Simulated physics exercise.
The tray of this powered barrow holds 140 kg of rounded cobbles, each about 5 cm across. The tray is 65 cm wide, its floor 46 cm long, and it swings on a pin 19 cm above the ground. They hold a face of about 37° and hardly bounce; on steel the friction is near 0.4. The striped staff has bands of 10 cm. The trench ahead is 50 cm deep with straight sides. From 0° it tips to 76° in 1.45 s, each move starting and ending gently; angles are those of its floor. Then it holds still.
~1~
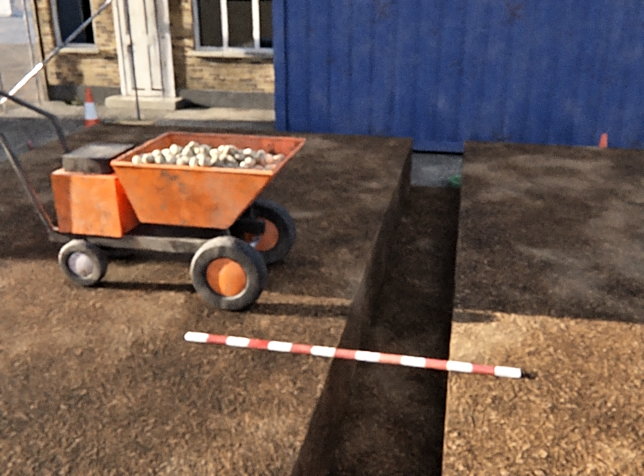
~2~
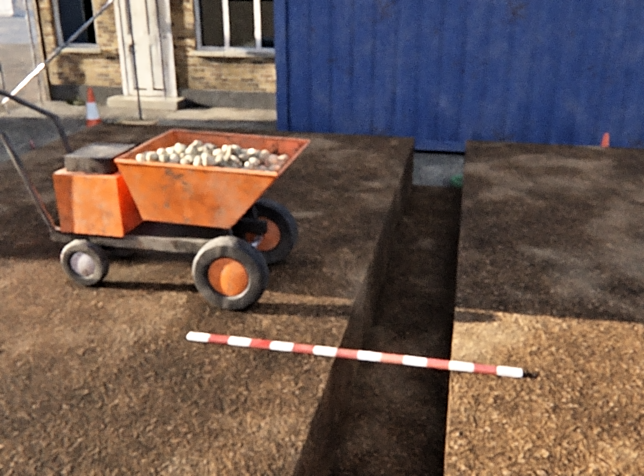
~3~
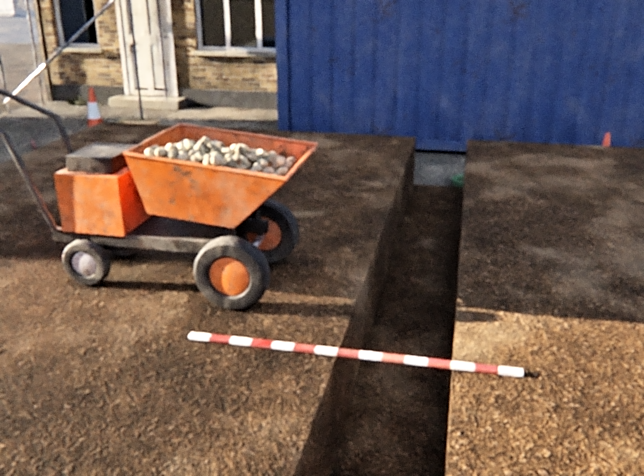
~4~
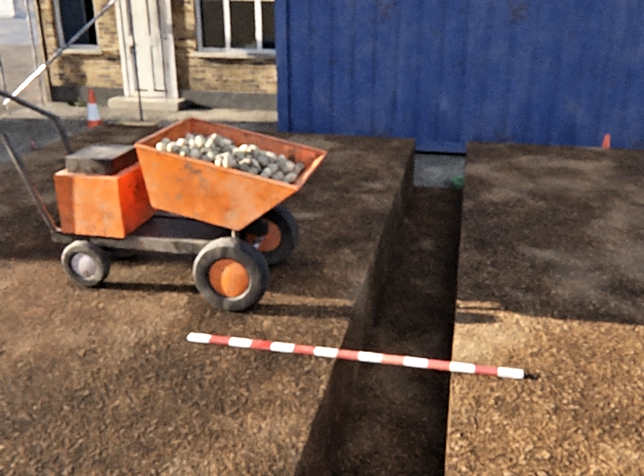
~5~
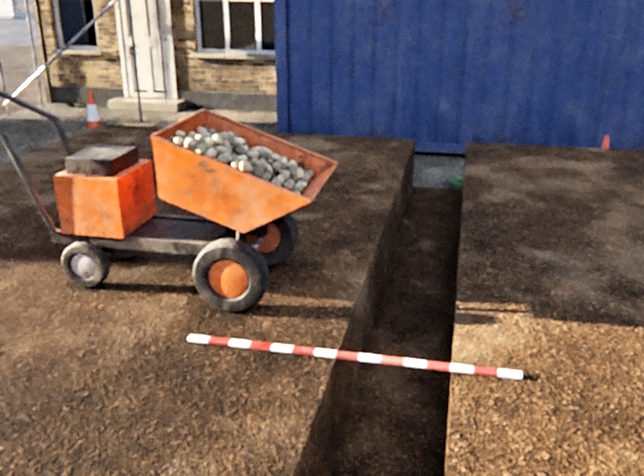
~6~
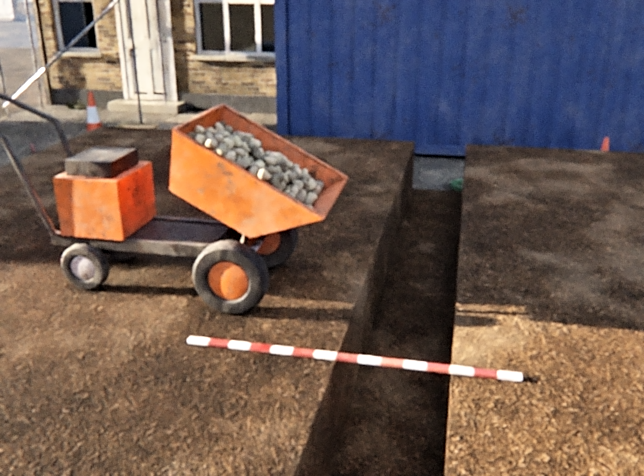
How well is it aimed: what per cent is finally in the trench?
Some 100 per cent of it.
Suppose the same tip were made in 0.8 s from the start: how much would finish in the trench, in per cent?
Then about 100 per cent.
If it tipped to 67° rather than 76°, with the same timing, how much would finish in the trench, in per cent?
In that case some 100 per cent.
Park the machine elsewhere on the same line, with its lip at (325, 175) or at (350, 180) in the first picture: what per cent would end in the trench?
Near 90 per cent from the first place, 65 from the second.
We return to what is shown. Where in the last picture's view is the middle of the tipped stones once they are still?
Near (410, 375).
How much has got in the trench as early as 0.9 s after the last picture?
Some 60 per cent.
Then, 0.5 s after the last picture the floor is at 64°, 99 % in the tray, 1 % in the trench; the foremost stones are at (368, 276).
Then, 0.9 s after the last picture the floor is at 76°, 39 % in the tray, 61 % in the trench; the foremost stones are at (445, 384).
Then, 1.3 s after the last picture the floor is at 76°, 11 % in the tray, 89 % in the trench; the foremost stones are at (445, 386).
Then, 3.2 s after the last picture the floor is at 76°, 0 % in the tray, 100 % in the trench; the foremost stones are at (447, 368).
